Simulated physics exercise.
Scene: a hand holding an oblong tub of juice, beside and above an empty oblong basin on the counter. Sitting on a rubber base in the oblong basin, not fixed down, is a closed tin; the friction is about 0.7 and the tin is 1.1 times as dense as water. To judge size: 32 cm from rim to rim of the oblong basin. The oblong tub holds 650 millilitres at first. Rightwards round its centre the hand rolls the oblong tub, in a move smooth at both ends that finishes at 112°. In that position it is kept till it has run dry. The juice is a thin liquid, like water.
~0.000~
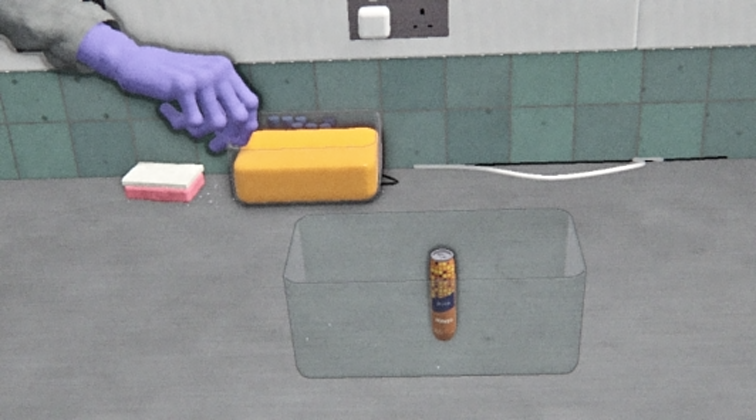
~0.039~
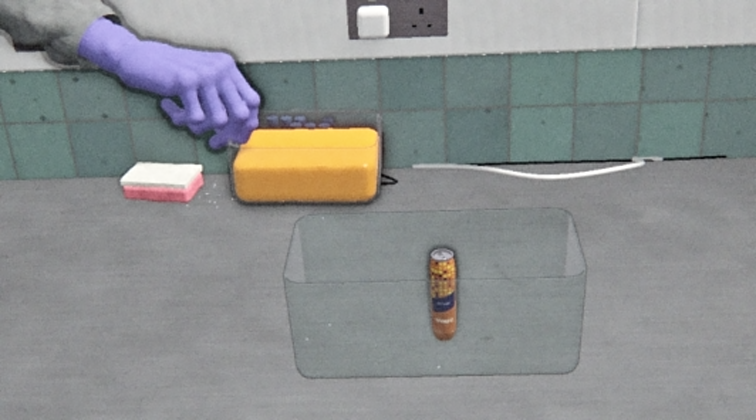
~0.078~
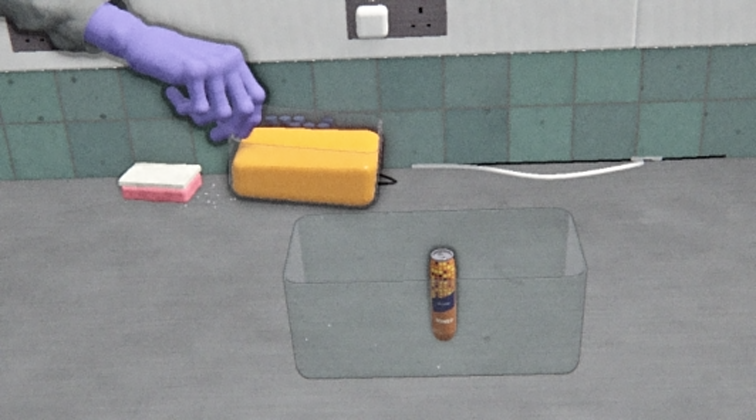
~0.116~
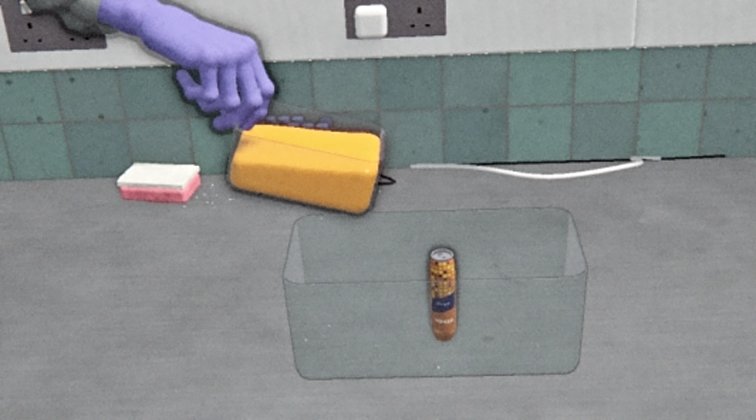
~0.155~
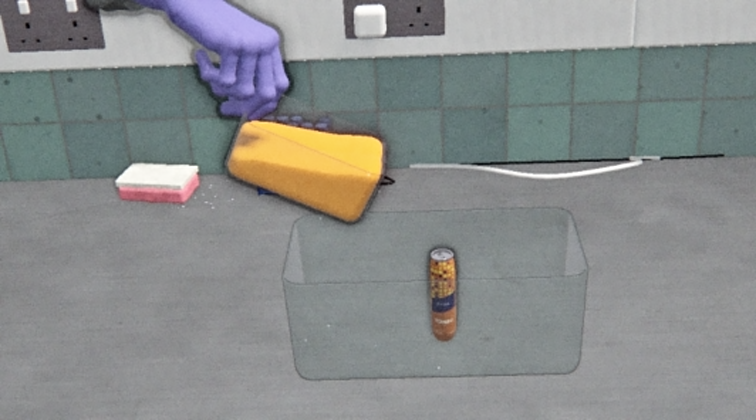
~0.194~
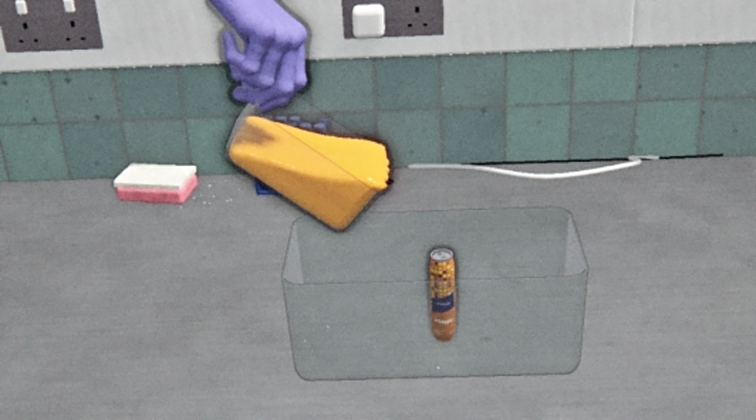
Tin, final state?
My bet is it capsizes.
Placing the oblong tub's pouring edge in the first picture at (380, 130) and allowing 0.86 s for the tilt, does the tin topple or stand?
Result: Tin upright.
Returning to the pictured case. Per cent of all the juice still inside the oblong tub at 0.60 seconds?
Close to 2 in a hundred.
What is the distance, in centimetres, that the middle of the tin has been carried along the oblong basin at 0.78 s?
Estimate: Around 4 cm.
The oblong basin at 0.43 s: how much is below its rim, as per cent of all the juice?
About 70%.
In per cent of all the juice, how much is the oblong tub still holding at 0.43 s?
Some 12 % of it is still there.
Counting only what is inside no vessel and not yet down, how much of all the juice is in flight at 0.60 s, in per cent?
Around 3 percent of the liquid.
After 0.43 s the tilt is 109° and 12 per cent is still to pour; the tin stands where it began.
After 0.60 s the tilt is 112° and 2 per cent is still to pour; the tin leans 13°.
After 0.78 s the tilt is 112° and 0 per cent is still to pour; the tin leans 22°.
After 0.98 s the tilt is 112° and 0 per cent is still to pour; the tin lies on its side.
In the end the tin lies on its side.
